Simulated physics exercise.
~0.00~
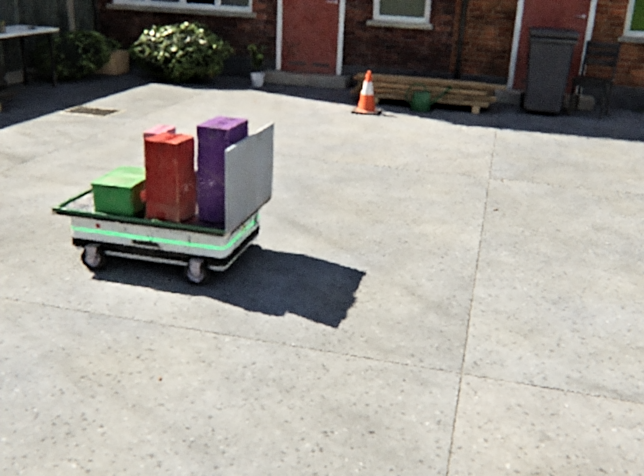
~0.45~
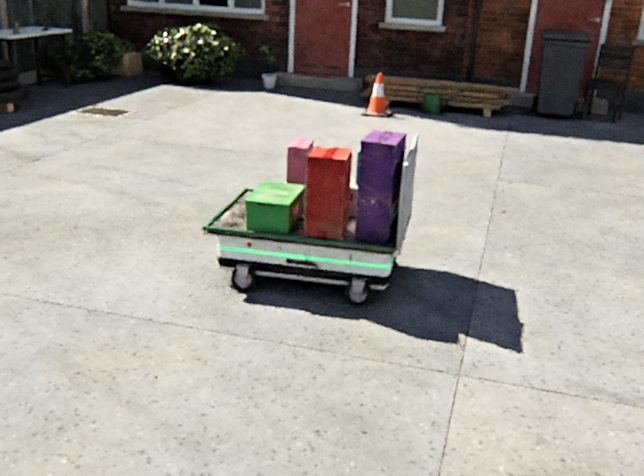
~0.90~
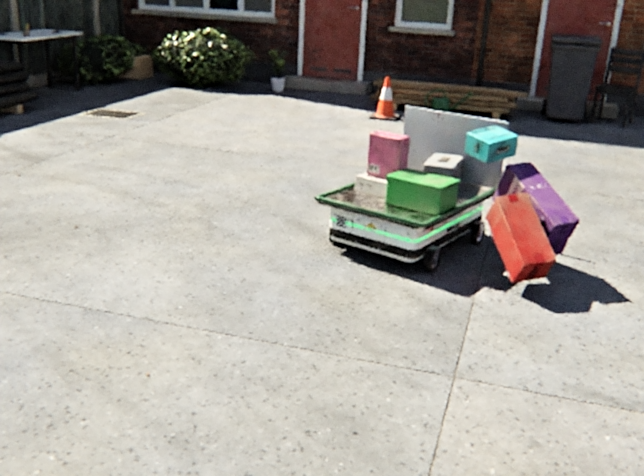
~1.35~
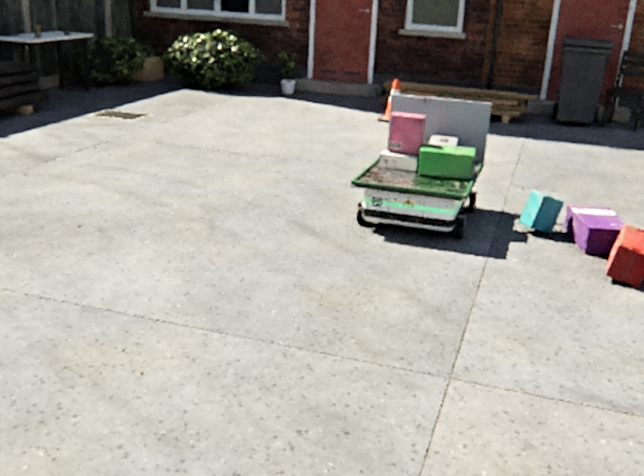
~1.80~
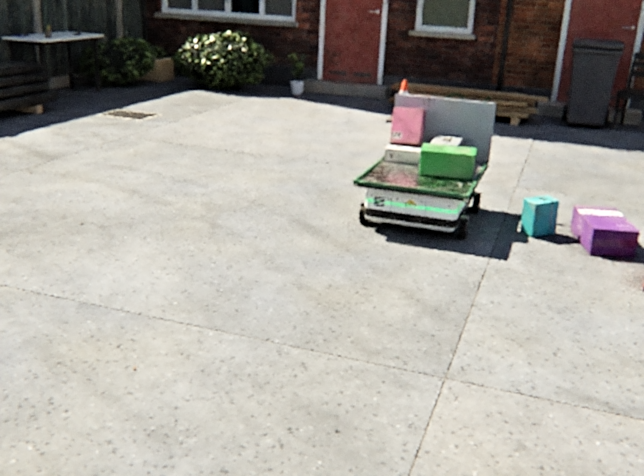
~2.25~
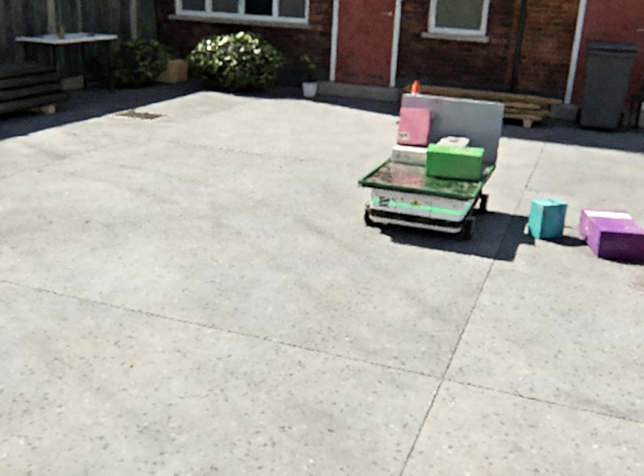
A low white cart with a green-edged deck and an upright grey board rolls rightward across a sunlit concrete yard, seen from slightly above, with brick walls, red doors and a traffic cone behind. It carries a green box, tall red and purple boxes, a pink box and other pieces. As the cart swings away from the viewer, the red and purple boxes tumble off its right side, and a turquoise box follows. The cart stops near the cone, with the pink, green and whitish boxes still aboard, while the turquoise and purple ones lie on the concrete to the right.
